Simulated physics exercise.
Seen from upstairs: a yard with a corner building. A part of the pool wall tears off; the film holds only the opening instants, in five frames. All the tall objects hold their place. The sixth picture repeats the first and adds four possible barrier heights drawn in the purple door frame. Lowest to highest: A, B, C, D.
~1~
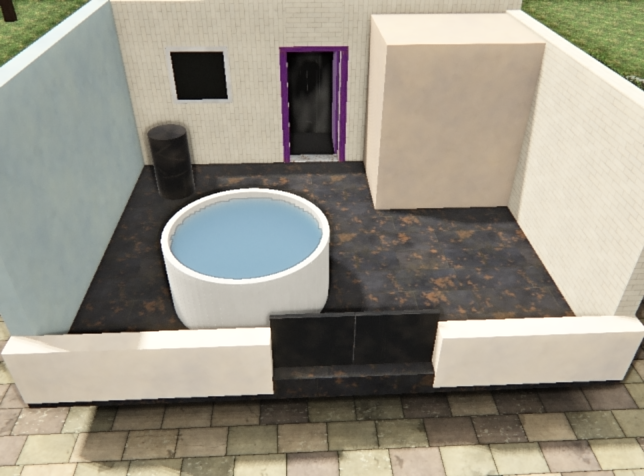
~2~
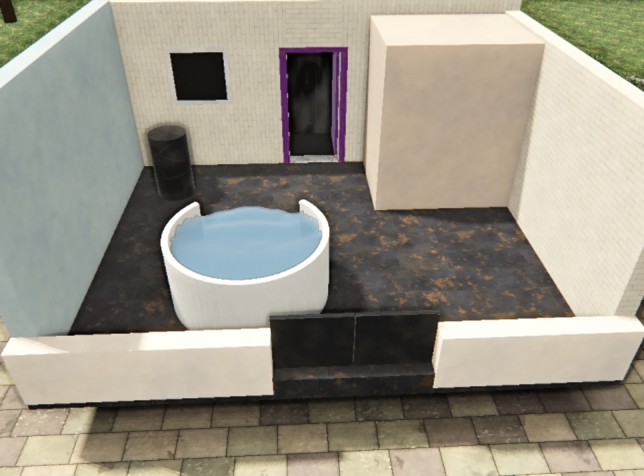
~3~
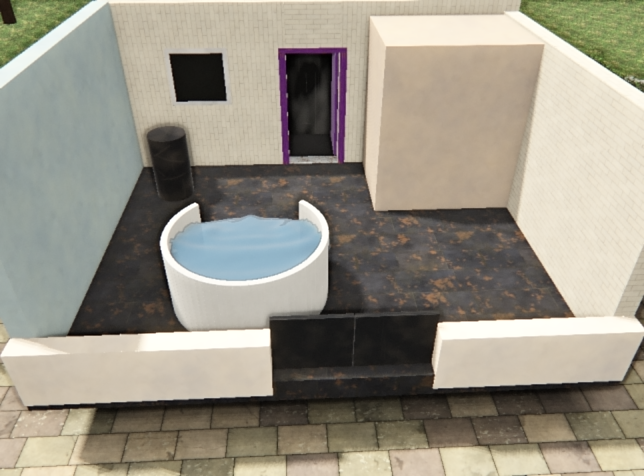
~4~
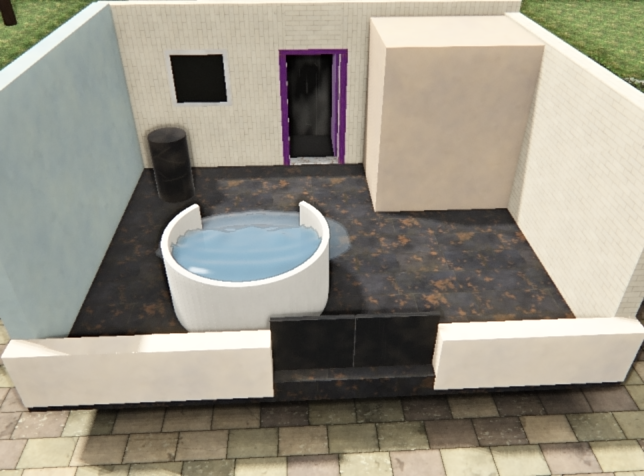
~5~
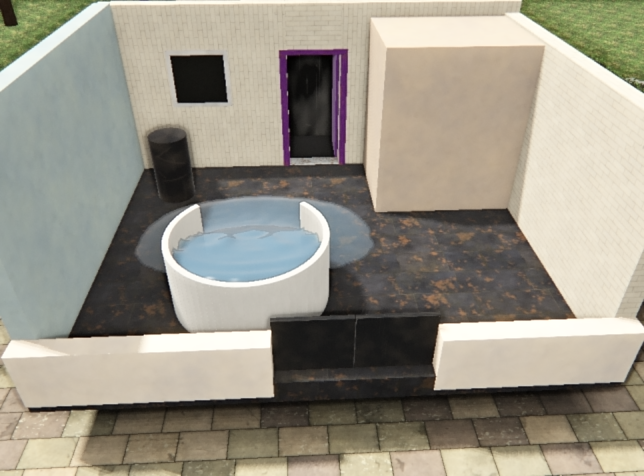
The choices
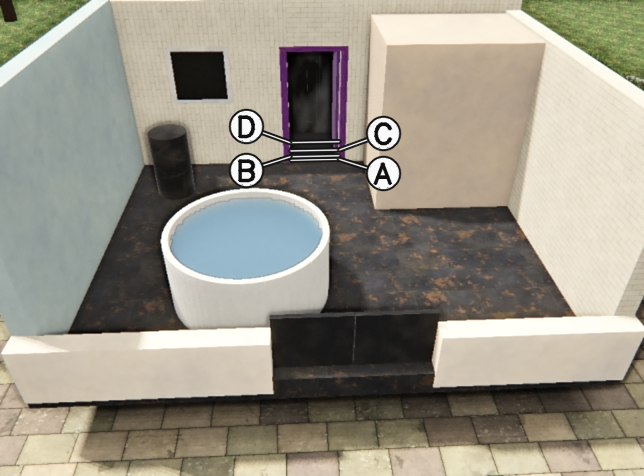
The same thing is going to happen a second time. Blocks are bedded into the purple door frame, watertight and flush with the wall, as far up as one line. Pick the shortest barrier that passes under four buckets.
D is the one.
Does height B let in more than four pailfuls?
Yes, it does.
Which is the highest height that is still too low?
That is height C.
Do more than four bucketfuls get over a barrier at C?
Yes, that goes wrong.
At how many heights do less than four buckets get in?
One of the four.
On the marked copy, A at (314, 159); B at (314, 156); C at (314, 150); D at (314, 142); from the bottom up A, B, C, D.
For height A, dozens of bucketfuls pour in.
For height B, dozens of bucketfuls pour in.
For height C, about 9 bucketfuls get in.
For height D, a splash gets over, under a bucket.
